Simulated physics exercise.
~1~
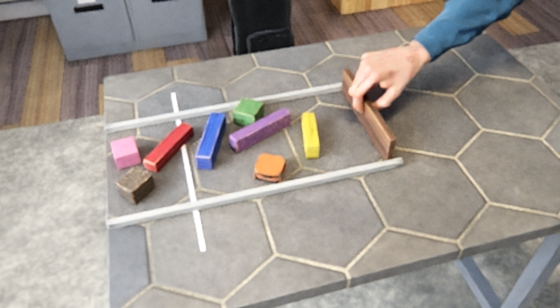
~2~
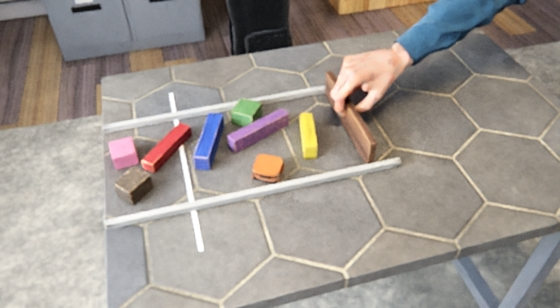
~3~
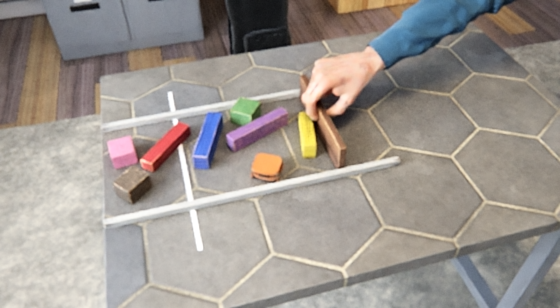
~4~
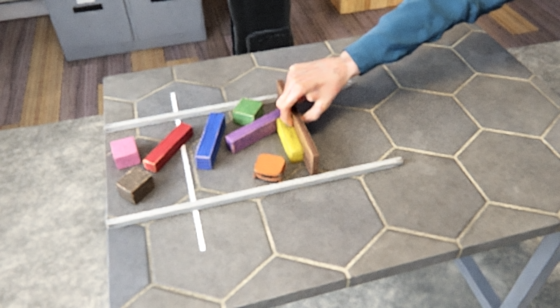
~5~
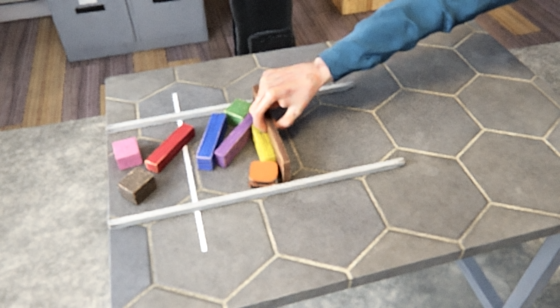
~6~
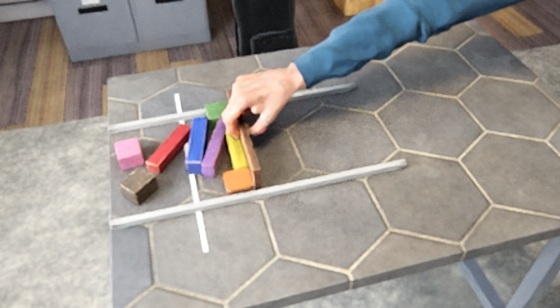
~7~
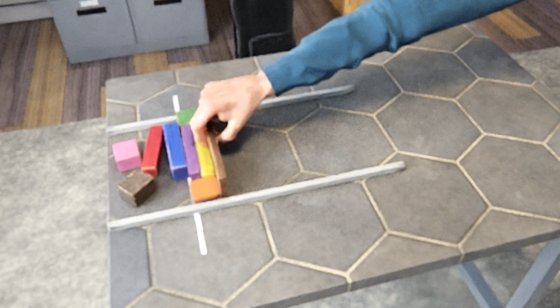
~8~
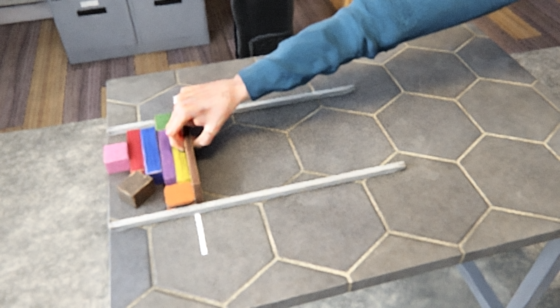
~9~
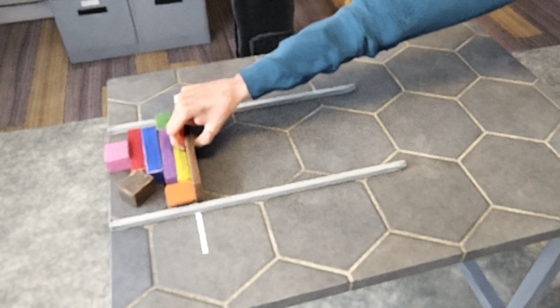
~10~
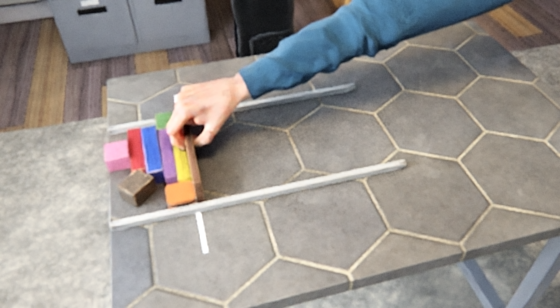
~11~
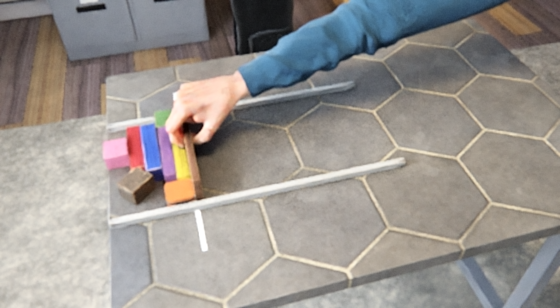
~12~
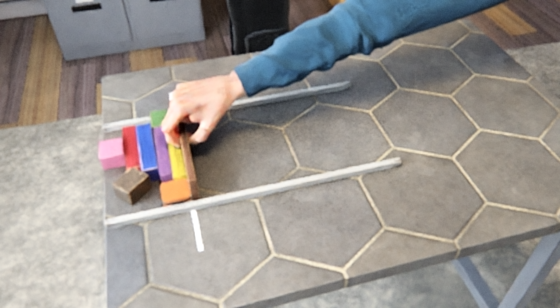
Hand sliding a brown board leftward across a hexagon-patterned table, sweeping colourful blocks into a cluster near the edge, all remaining on top.
